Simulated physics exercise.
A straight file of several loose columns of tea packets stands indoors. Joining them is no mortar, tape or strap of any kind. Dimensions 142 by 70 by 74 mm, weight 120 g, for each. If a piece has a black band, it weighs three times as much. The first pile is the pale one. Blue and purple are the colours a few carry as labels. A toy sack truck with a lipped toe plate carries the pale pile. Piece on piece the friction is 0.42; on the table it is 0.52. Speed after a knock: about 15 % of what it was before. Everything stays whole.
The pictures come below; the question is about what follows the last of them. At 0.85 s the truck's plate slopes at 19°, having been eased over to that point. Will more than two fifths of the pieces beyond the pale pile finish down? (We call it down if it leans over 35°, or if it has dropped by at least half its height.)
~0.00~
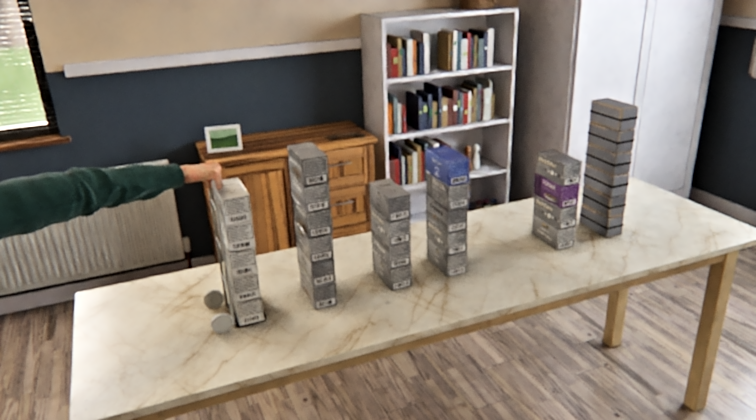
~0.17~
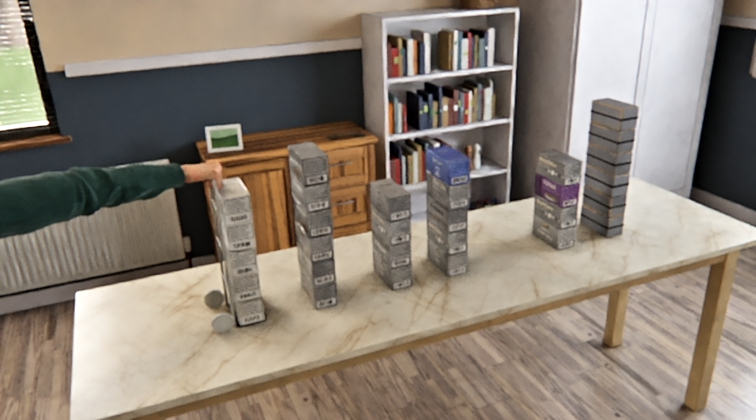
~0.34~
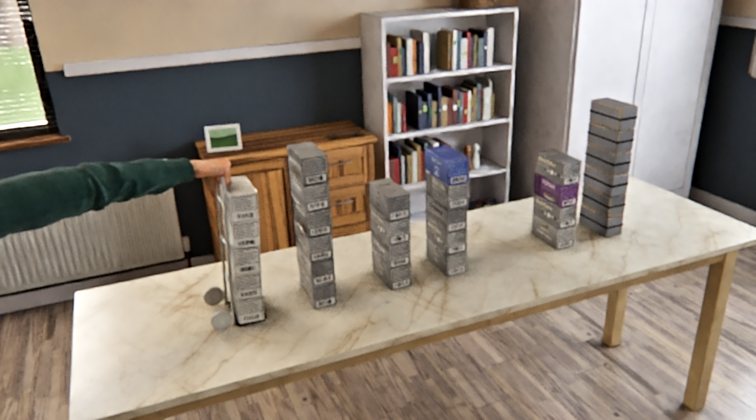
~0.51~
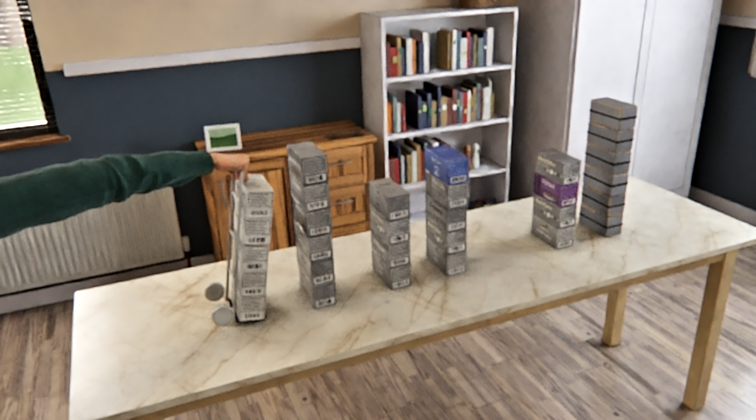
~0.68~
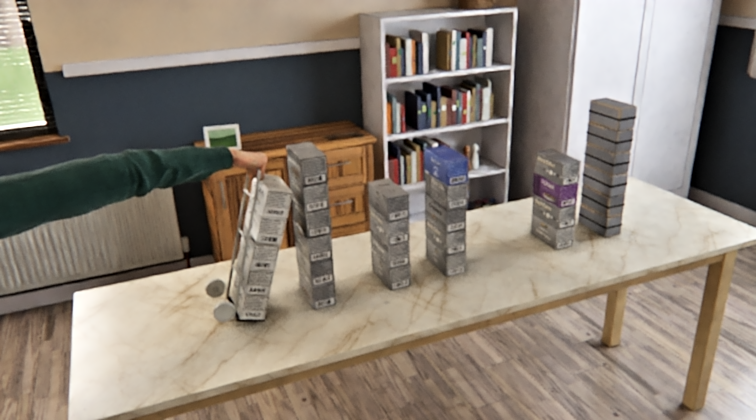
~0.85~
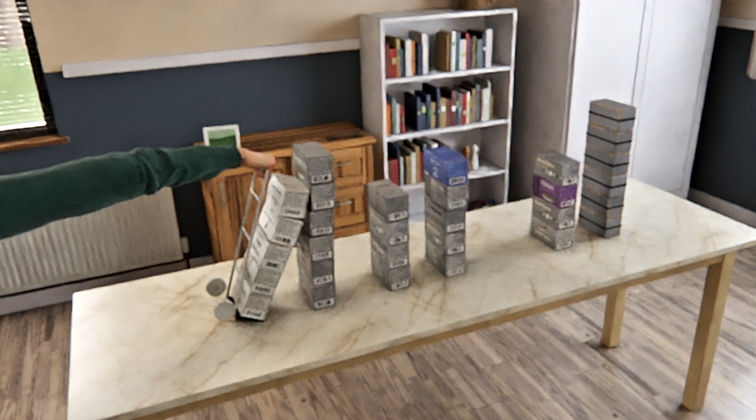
Yes, more than two fifths do.
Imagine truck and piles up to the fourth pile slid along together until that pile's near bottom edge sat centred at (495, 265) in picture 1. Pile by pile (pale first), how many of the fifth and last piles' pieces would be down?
It would come to fifth 0, last 0.
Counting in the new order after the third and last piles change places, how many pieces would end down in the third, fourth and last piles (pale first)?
Down per pile: Third 6, fourth 4, last 3.
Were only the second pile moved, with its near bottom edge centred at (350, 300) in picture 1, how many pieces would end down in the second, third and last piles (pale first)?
Down counts: Second 5, third 4, last 0.
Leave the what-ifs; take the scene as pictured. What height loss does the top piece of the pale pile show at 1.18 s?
About 6 cm.
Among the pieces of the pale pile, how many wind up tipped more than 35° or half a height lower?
I count 5 pale pieces.
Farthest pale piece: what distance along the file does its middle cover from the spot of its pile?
38 cm.
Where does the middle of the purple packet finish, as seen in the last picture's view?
Roughly (585, 192).
After 1.18 s, 5 of the pale pile down; none of the 25 other packets down, 6 disturbed.
After 1.42 s, 5 of the pale pile down; 6 of the 25 other packets down; blue packet 26 mm from its place.
After 1.80 s, 5 of the pale pile down; 14 of the 25 other packets down; blue packet 13° from how it stood, 20 cm lower; purple packet 34 mm from its place.
In the end (2.6 s), 5 of the pale pile down; 15 of the 25 other packets down; purple packet 34° from how it stood, 26 mm lower; blue packet 5° from how it stood, 22 cm lower. That is 60 per cent. From the last view, middles, purple packet near (585, 192), blue packet near (540, 211).
